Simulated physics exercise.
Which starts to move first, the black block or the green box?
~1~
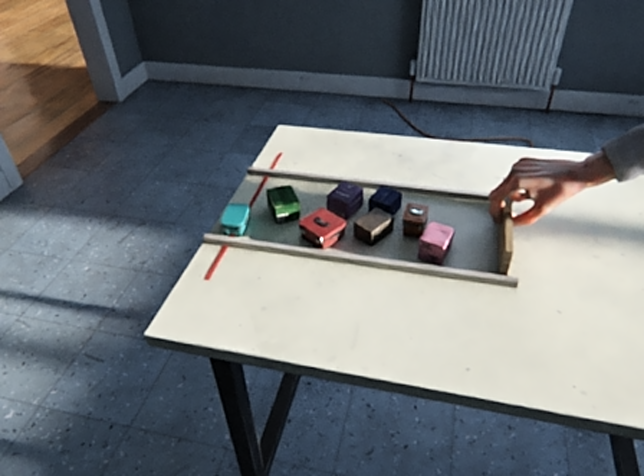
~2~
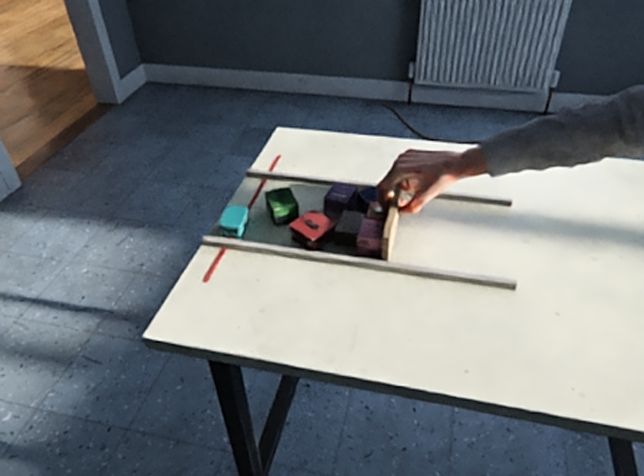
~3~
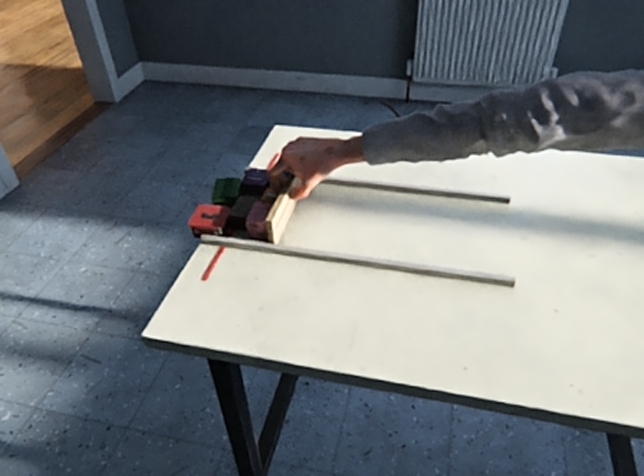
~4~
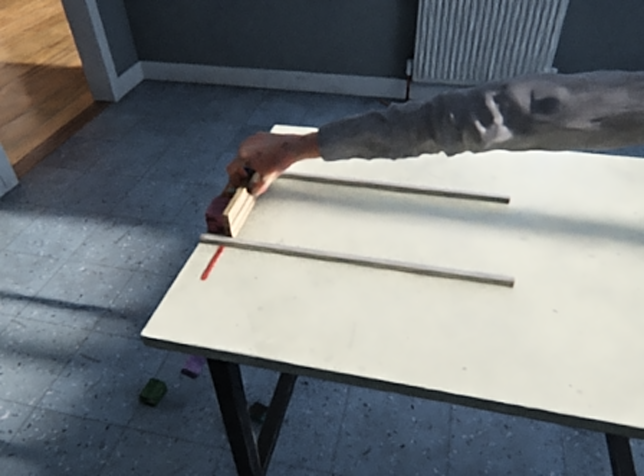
The black block starts to move first, as the board gathers the nearer pieces. The green box is still in its place then and only shifts left later in the push.
